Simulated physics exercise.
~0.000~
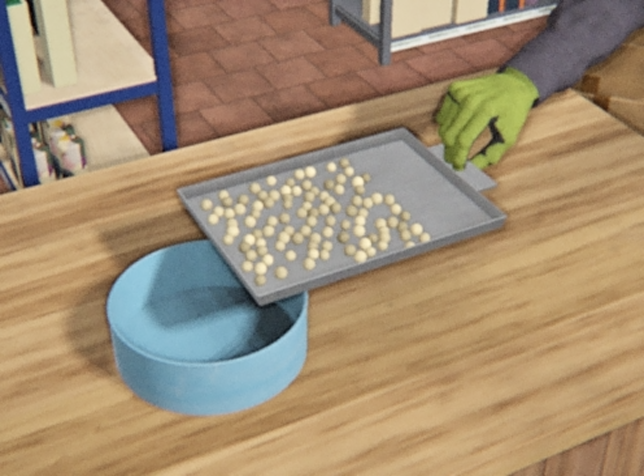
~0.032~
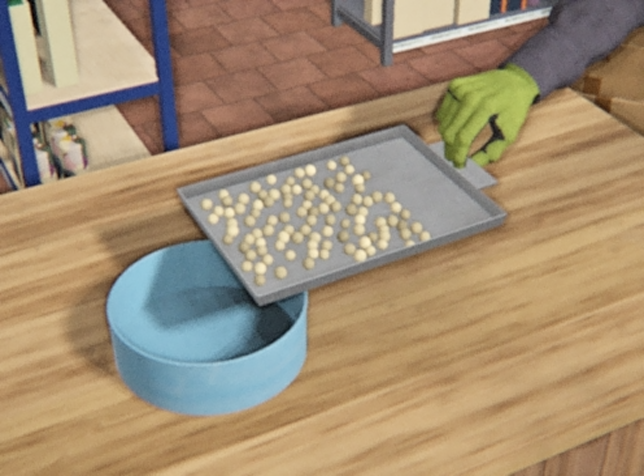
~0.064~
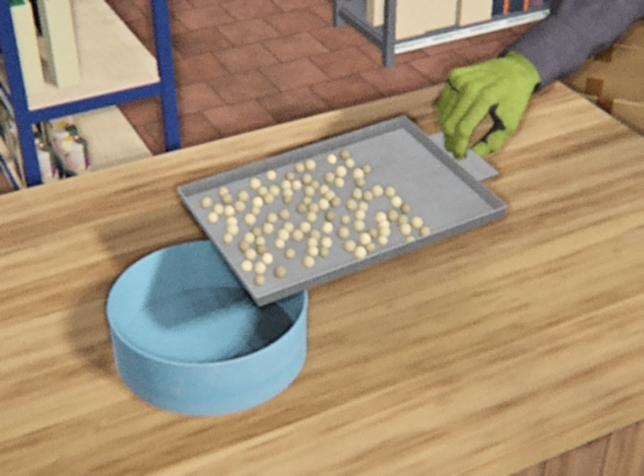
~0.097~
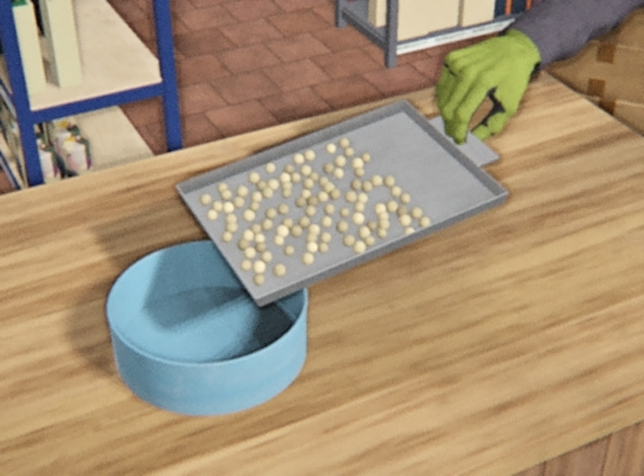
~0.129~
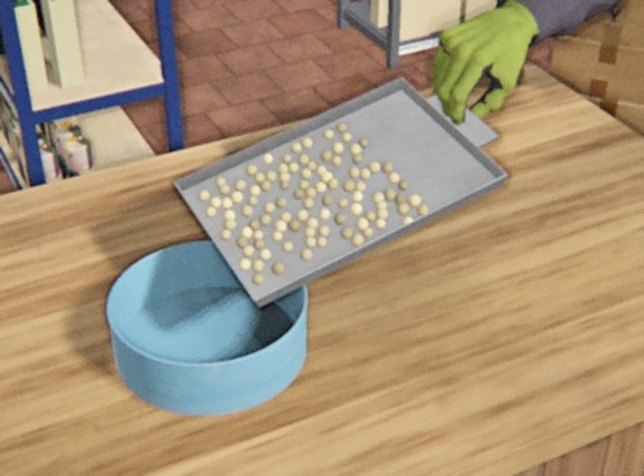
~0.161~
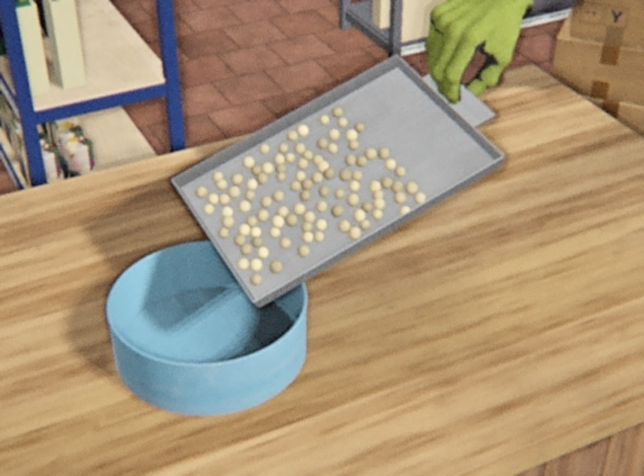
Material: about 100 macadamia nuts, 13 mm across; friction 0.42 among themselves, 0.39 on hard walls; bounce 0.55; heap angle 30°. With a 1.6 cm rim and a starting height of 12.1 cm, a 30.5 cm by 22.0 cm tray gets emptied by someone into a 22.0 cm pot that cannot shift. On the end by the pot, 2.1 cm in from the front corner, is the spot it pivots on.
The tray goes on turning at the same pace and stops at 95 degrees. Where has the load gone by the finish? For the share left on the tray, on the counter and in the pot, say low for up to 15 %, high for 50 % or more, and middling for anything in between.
Left on the tray - low, counter - middling, pot - high.
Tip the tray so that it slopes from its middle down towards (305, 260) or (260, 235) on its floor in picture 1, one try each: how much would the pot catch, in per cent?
The share comes to about 30 in a hundred, then about 90 in a hundred.
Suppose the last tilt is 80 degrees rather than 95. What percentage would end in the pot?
Estimate: Roughly 75 percent.
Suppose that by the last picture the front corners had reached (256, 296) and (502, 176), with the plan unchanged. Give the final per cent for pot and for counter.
That works out as pot 85 and counter 15.
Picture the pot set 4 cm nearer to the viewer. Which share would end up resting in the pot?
Share in pot: Approx. 90 %.
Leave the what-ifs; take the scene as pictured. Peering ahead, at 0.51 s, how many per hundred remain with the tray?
Value: About 100%.
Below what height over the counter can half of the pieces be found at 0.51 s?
Some 16 cm.
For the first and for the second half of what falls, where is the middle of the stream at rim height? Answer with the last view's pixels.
(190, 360) first, (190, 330) later, roughly.
After 0.37 s, tilt 58 degrees; the tray holds 100 %, the pot 0 %.
Then, at 0.51 s, tilt 85 degrees; the tray holds 100 %, the pot 0 %.
Then, at 0.78 s, tilt 95 degrees; the tray holds 0 %, the pot 70 %.
In the end, at 1.8 s, tray 0 %, counter 30 %, pot 70 %.
